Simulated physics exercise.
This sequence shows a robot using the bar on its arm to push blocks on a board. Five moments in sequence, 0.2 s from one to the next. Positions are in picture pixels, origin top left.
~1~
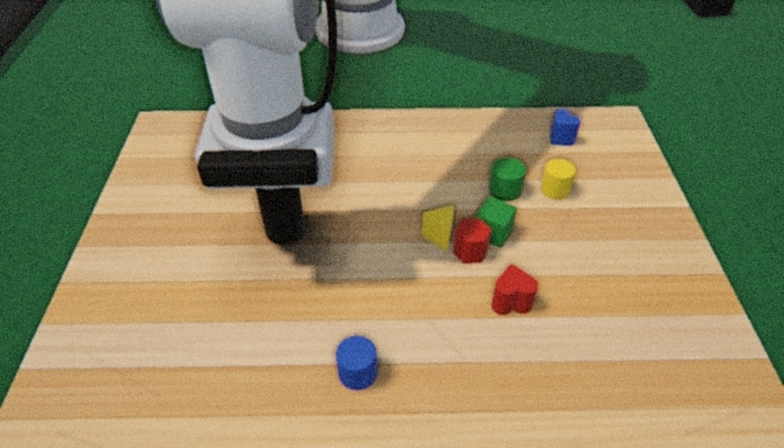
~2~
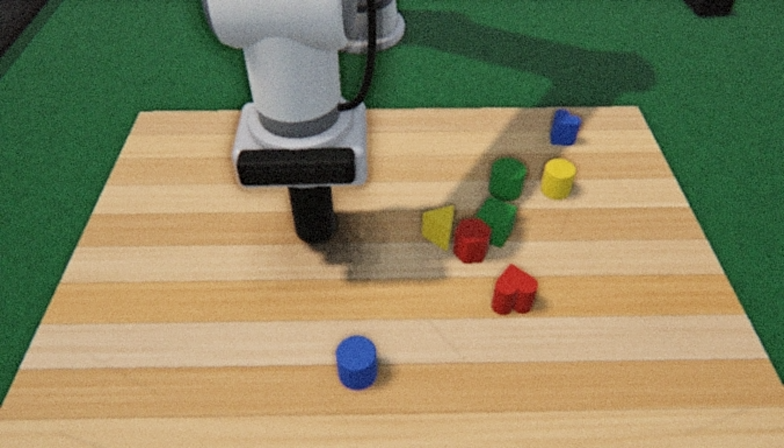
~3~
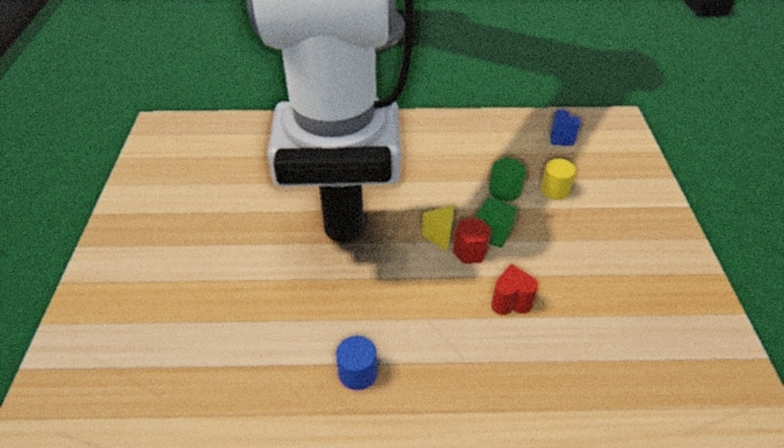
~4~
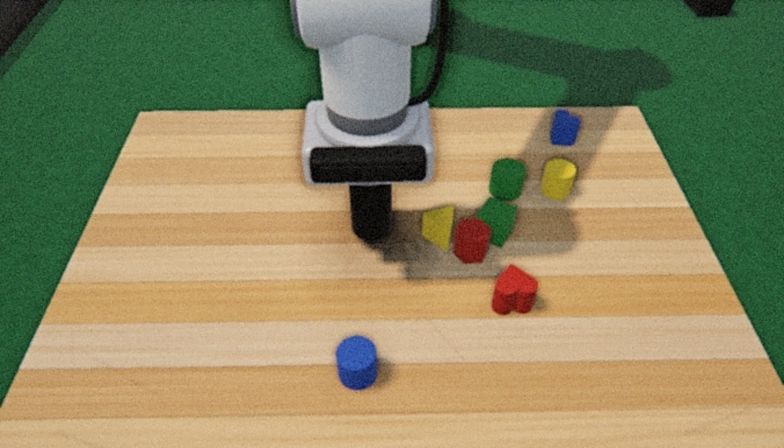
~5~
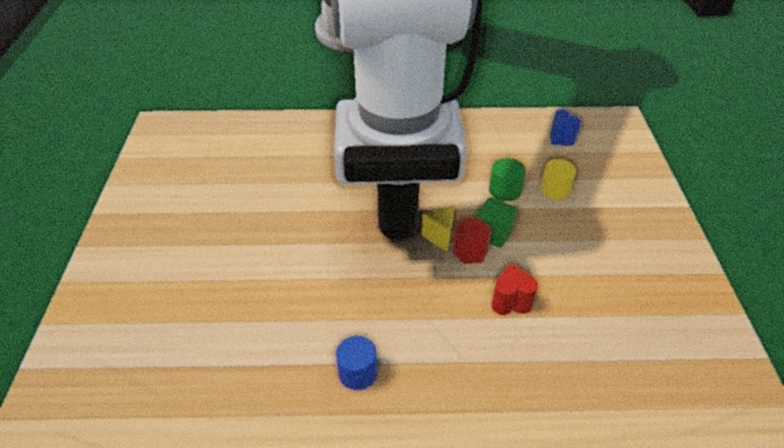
A robot arm slid its black bar steadily to the right across a wooden board, closing in on the yellow triangular block, while all the scattered colored blocks stayed where they were.
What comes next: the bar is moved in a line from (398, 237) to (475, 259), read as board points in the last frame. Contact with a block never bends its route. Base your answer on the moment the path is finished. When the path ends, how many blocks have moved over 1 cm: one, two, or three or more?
Blocks that move over 1 cm: Two.
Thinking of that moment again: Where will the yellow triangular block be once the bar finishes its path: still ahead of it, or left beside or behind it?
The bar no longer has it in front.
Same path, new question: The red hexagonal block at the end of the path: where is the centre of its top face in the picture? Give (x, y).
It is going to be at (518, 237).
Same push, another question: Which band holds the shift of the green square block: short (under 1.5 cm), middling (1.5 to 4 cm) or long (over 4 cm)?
Result: Under 1.5 cm.
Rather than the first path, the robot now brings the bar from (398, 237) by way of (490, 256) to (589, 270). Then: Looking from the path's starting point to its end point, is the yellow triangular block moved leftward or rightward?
Towards the left-hand side.
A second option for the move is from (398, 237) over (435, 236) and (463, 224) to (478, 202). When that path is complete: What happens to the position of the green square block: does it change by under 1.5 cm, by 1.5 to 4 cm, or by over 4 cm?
Between 1.5 and 4 cm.
The first path, step by step. Halfway along, bar (437, 239); yellow triangular block (463, 211), turned 25° clockwise; red hexagonal block (478, 229), turned 15° clockwise.
At the end, bar (476, 250); yellow triangular block (471, 211), turned 20° anticlockwise; red hexagonal block (518, 237); green square block (502, 209); red heart block still.
